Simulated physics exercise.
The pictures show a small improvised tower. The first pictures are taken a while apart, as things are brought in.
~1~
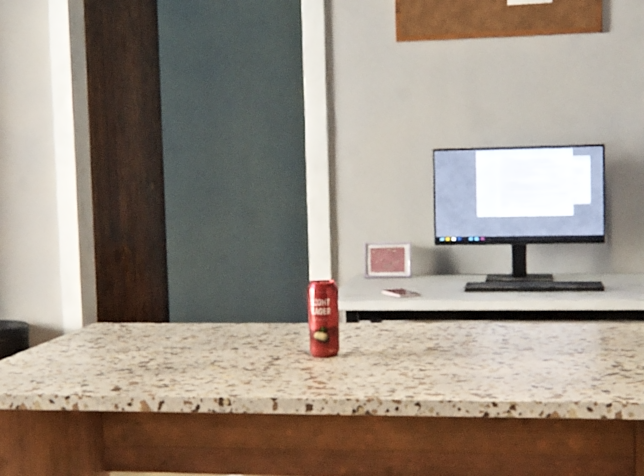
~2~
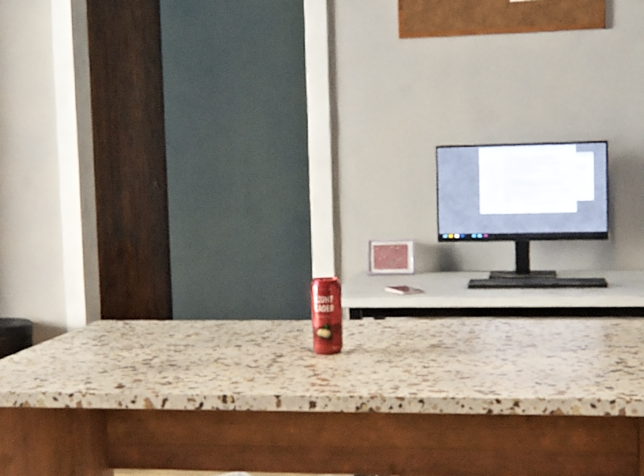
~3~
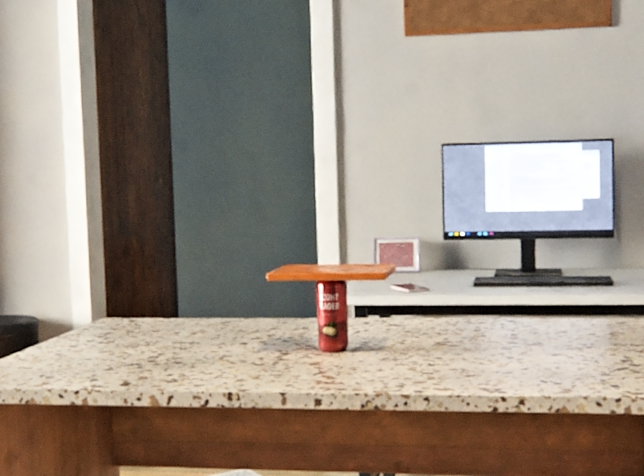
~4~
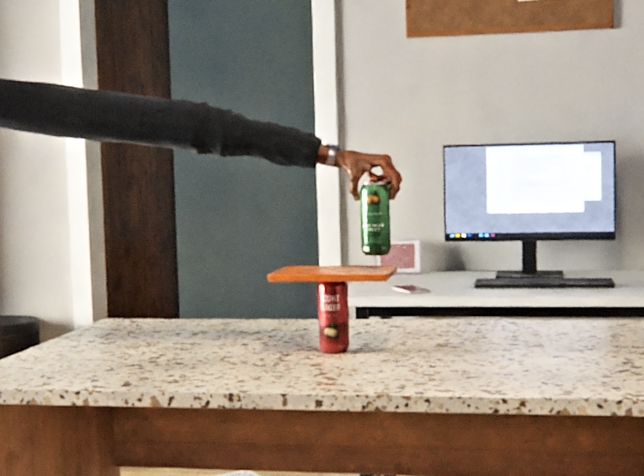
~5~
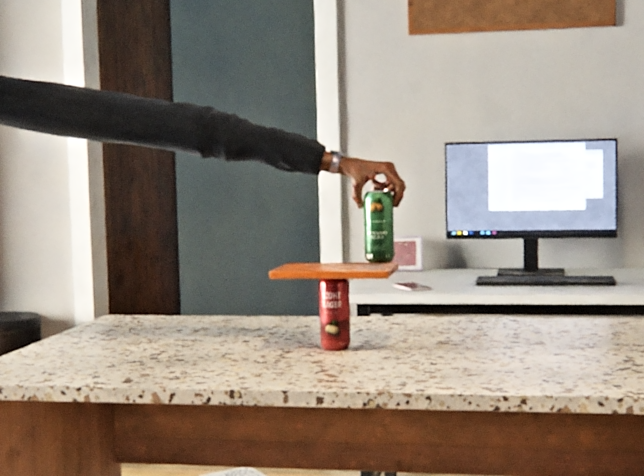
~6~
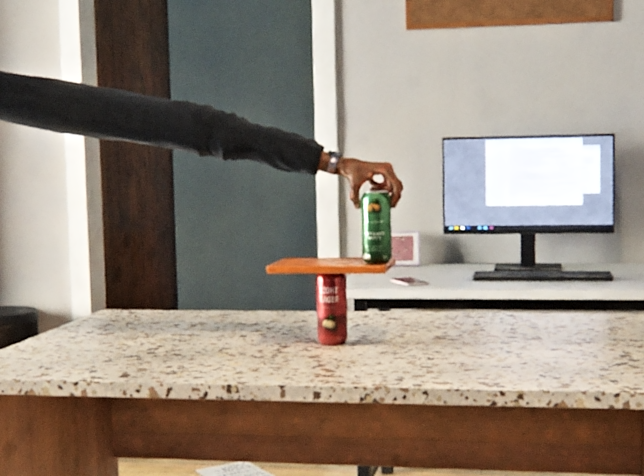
On a speckled stone countertop, with a monitor on a desk behind, a red can stands alone, then a flat orange-brown board lies across its top. An arm reaches in from the left holding a green can above the board, then lowers it onto the board's right side, the hand still gripping it.
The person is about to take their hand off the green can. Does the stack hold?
In the end the stack comes apart.
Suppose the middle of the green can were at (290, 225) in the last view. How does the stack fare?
Then it comes apart.
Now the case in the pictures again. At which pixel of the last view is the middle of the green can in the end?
Around (463, 336).
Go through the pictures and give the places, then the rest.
In the first frame, the last thing is not in view yet; red can (324, 319).
In the second frame, the last thing is not in view yet; red can (327, 316).
In the third frame, the last thing is not in view yet; red can (333, 314).
The fourth frame shows on its way; green can (375, 219); red can (334, 315).
The fifth frame shows on its way; green can (379, 227); red can (335, 312).
The sixth frame shows in place under the hand; green can (376, 227); red can (332, 307).
Then, 0.30 s after the last picture, green can now fallen; orange lid tipped 64° from how it was.
Then, 0.40 s after the last picture, orange lid now fallen.
Then, 0.50 s after the last picture, things are still on the move.
Then, 0.60 s after the last picture, as before.
By the end, fallen, green can and orange lid; red can in place. Seen from the same camera at the end, green can near (463, 336). The stack gives way.
